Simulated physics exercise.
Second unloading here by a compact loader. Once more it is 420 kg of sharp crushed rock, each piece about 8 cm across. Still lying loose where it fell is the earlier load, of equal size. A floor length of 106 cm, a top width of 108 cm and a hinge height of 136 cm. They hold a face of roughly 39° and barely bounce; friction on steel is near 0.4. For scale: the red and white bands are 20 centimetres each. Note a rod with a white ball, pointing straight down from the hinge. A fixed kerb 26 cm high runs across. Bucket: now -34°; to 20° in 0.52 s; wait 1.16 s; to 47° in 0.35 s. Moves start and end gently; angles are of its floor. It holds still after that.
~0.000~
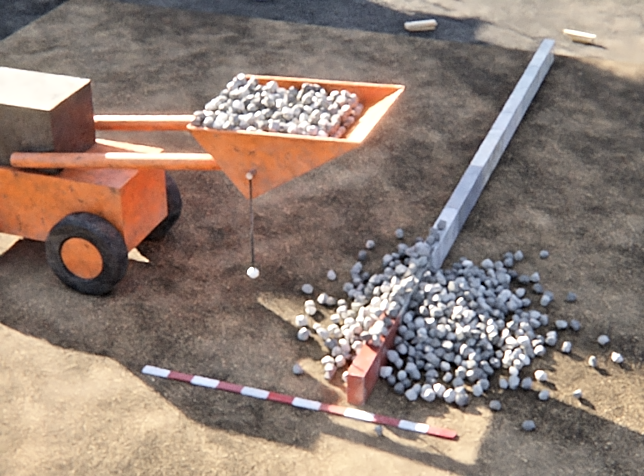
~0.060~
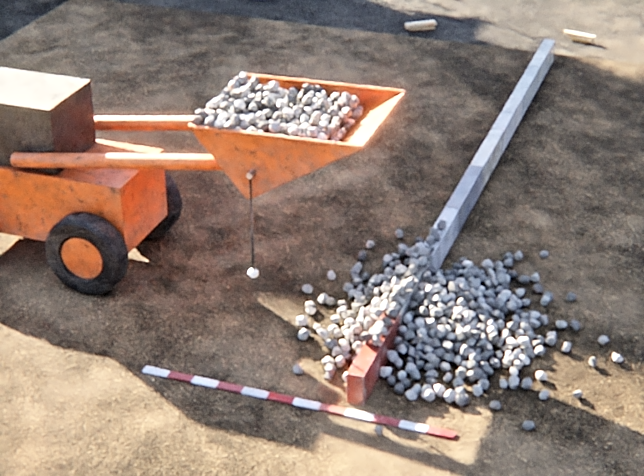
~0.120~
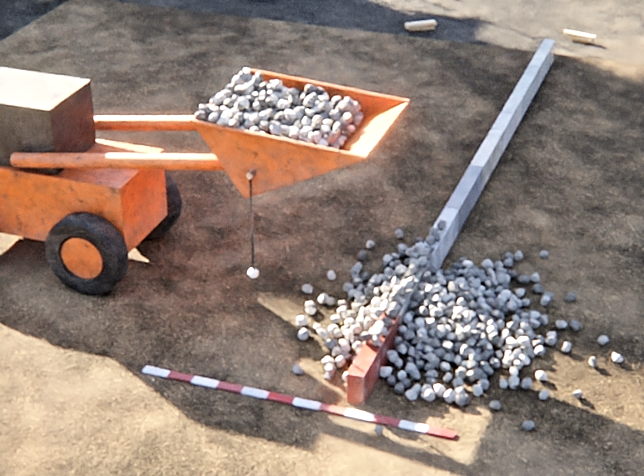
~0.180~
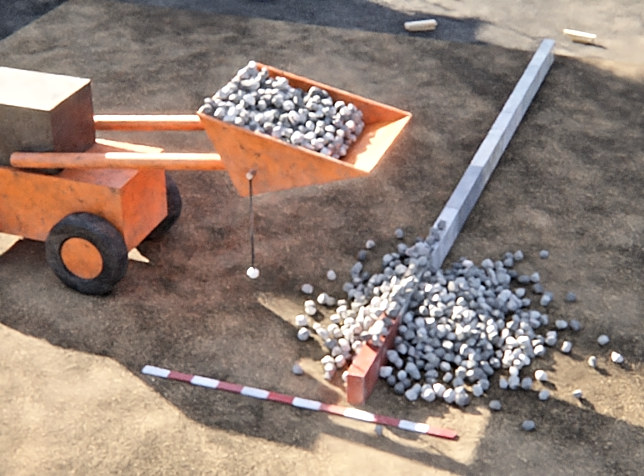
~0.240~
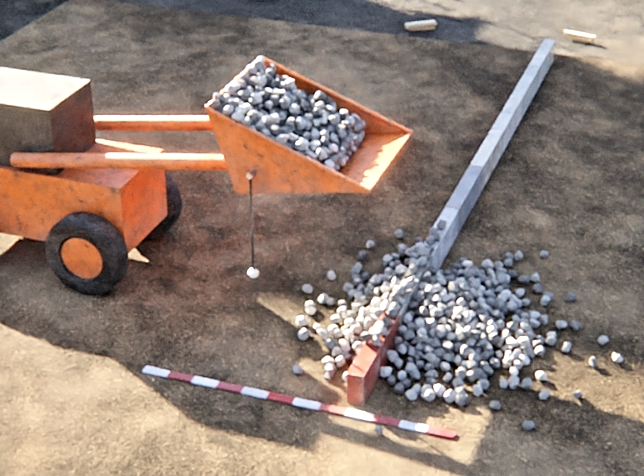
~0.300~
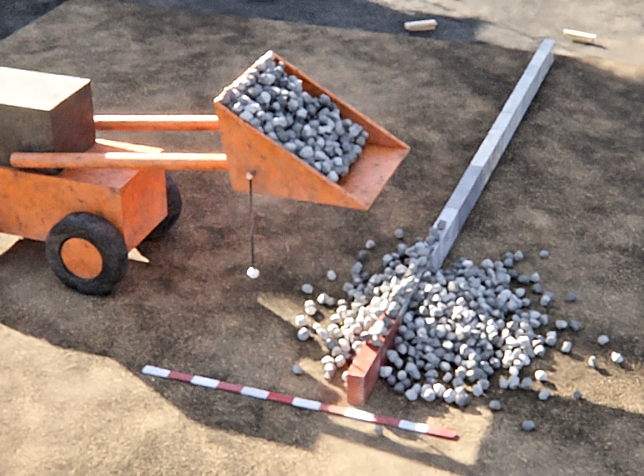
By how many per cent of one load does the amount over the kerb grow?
It grows by about 30 per cent of one load.
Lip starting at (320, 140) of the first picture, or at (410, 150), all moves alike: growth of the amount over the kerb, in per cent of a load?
I'd expect near 5 per cent first and near 75 per cent next.
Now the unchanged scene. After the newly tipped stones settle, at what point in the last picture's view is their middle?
The middle ends up near (377, 293).
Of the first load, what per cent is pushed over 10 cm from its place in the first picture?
I'd say roughly 0 per cent of them.
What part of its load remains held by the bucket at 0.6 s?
That works out to about 100 %.
After 0.4 s the floor is at 13°; in per cent of one load, 100 in the bucket, 31 on this side of the kerb, 69 over the kerb; the foremost stones are at (592, 354).
After 0.6 s the floor is at 20°; in per cent of one load, 100 in the bucket, 31 on this side of the kerb, 69 over the kerb; the foremost stones are at (592, 354).
After 2.5 s the floor is at 47°; in per cent of one load, 5 in the bucket, 96 on this side of the kerb, 99 over the kerb; the foremost stones are at (592, 354).
After 5.2 s the floor is at 47°; in per cent of one load, 0 in the bucket, 101 on this side of the kerb, 99 over the kerb; the foremost stones are at (592, 354). Net gain over the kerb, 30.
